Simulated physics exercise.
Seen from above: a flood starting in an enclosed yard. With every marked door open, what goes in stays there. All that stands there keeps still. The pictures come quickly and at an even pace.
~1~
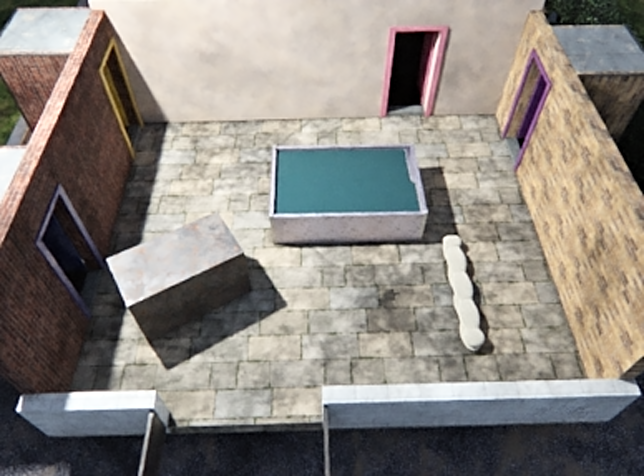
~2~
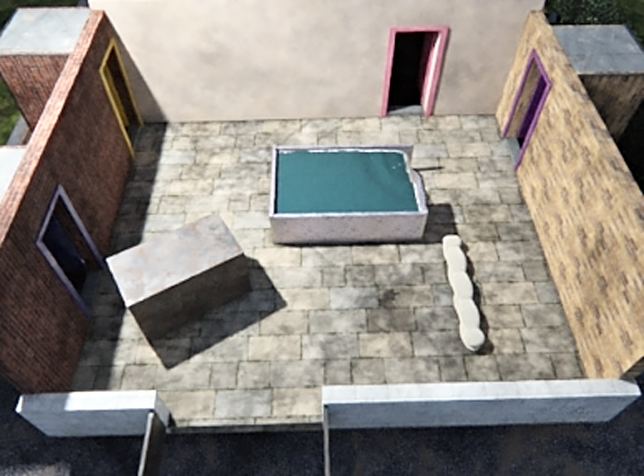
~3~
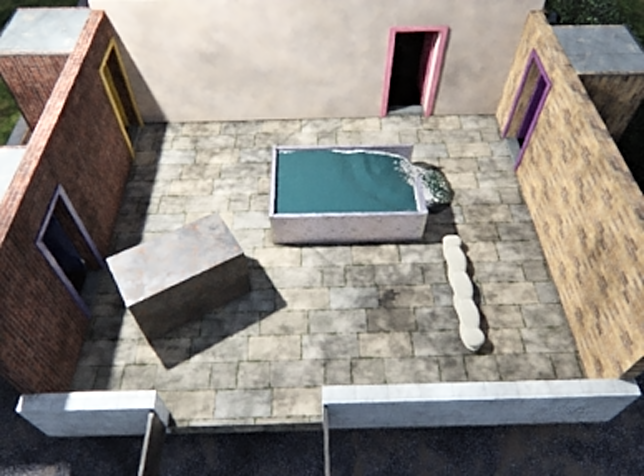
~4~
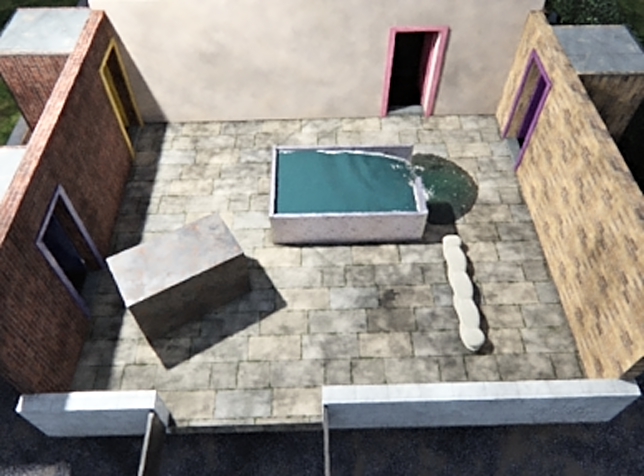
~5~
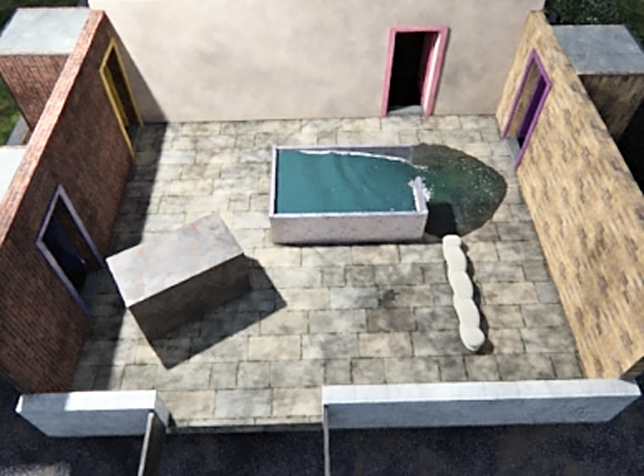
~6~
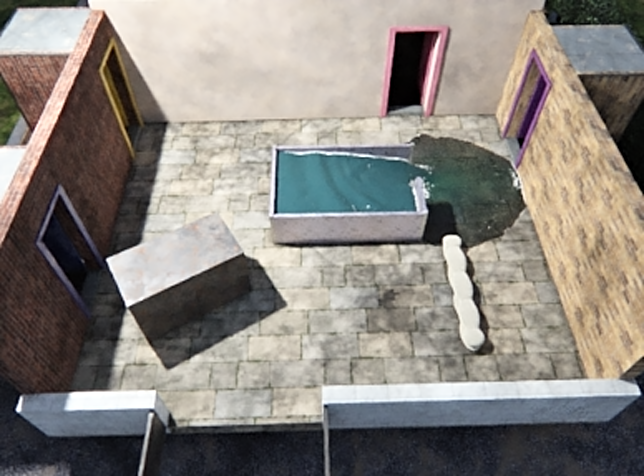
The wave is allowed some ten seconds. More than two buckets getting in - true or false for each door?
Blue door: False; pink door: False; purple door: True; yellow door: False.
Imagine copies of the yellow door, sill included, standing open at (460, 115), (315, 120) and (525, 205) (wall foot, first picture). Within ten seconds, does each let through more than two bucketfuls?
Result, in listed order - gets past the limit, doesn't reach the limit, gets past the limit.
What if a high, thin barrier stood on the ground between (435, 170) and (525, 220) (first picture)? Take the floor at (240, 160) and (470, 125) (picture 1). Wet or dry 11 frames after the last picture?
Result, in order: Bone-dry / swamped.
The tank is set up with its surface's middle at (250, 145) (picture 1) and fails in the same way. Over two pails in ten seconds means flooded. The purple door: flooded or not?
Result for purple: It tops the limit.
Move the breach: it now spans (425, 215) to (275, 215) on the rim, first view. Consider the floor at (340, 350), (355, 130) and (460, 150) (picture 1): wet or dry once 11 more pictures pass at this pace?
Spot one ends up deluged, spot two untouched by the spill, spot three untouched by the spill.
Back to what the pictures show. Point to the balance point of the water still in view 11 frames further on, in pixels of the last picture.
At about (390, 201).
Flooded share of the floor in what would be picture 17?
Around 20 percent.
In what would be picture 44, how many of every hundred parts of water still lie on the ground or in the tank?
I reckon around 88 in a hundred.
A moment on, water covers 15 % of the floor; the blue door not reached, the pink door not reached, the purple door over two buckets in, the yellow door not reached.
Next, water covers 20 % of the floor; the blue door not reached, the pink door wet at the sill, nothing in, the purple door far over two buckets in, the yellow door not reached.
Then, water covers 25 % of the floor; the blue door not reached, the pink door wet at the sill, nothing in, the purple door far over two buckets in, the yellow door not reached.
Later, water covers 55 % of the floor; the blue door not reached, the pink door wet at the sill, nothing in, the purple door far over two buckets in, the yellow door not reached.
In the end, water covers 85 % of the floor; the blue door wet at the sill, nothing in, the pink door wet at the sill, nothing in, the purple door far over two buckets in, the yellow door wet at the sill, nothing in.
